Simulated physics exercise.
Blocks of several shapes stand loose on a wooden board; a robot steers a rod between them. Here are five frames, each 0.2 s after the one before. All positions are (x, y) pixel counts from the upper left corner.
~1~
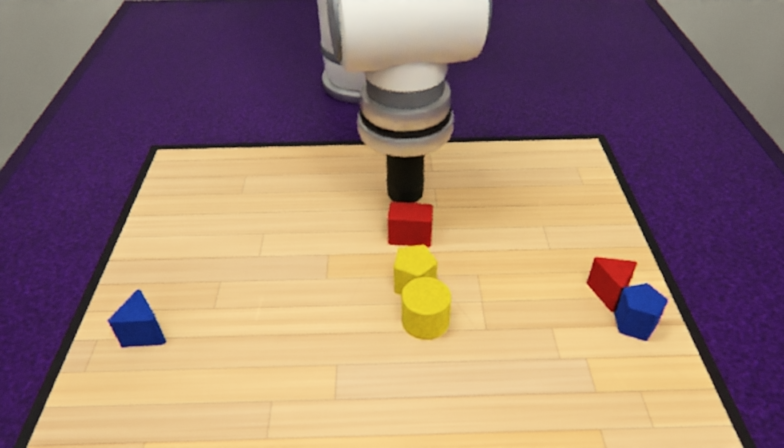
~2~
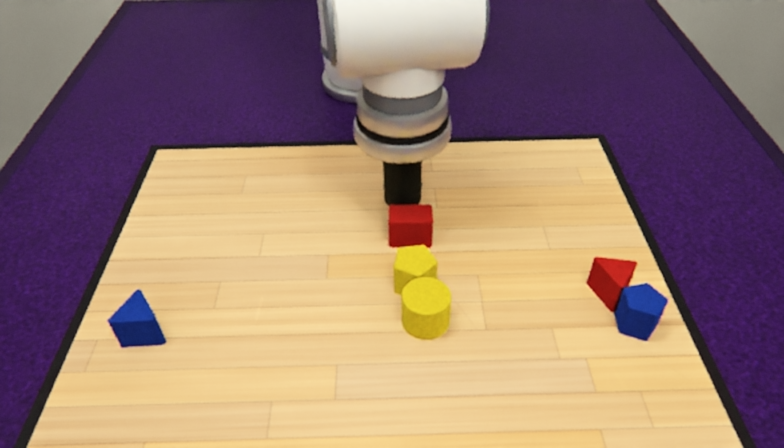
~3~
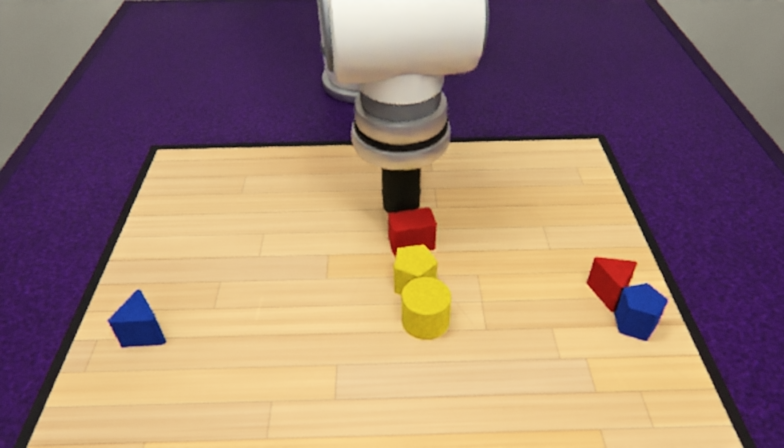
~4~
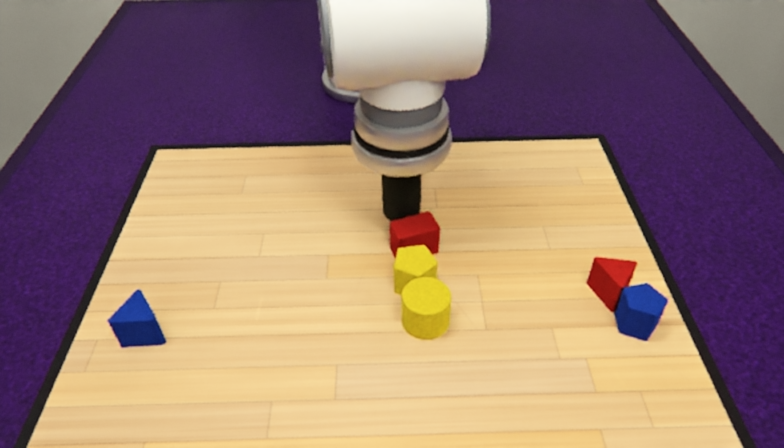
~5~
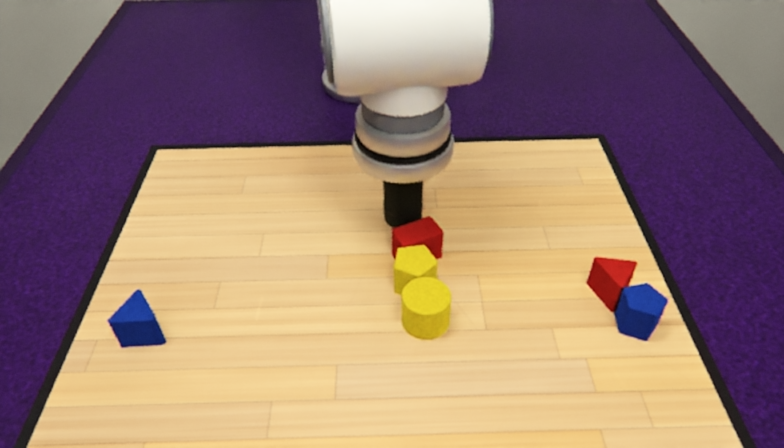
At the start, a robot arm holds a black rod just behind a red block, with two yellow blocks in front of it on a wooden board. The rod moves slightly toward the viewer, nudging the red block forward and turning it a little, while the other blocks stay still.
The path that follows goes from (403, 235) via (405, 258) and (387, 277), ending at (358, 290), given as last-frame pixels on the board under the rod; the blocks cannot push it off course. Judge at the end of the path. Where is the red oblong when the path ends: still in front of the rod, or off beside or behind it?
When the path ends, it will lie beside or behind the rod.
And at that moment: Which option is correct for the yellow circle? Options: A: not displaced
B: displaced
I'll go with B - displaced.
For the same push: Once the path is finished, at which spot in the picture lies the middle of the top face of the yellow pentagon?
The middle of its top is at (401, 308).
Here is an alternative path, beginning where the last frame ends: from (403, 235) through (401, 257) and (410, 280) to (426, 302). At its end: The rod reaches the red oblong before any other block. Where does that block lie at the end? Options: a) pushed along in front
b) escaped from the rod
The answer is a.
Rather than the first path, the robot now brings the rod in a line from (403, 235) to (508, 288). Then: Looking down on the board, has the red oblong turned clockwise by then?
It seems so.
The first path, step by step. Halfway along, rod at (399, 251); yellow pentagon at (407, 296); red oblong at (413, 267); yellow circle at (436, 327).
At the end, rod at (356, 272); yellow pentagon at (401, 308), turned 20° anticlockwise; red oblong at (398, 277); yellow circle at (438, 333).
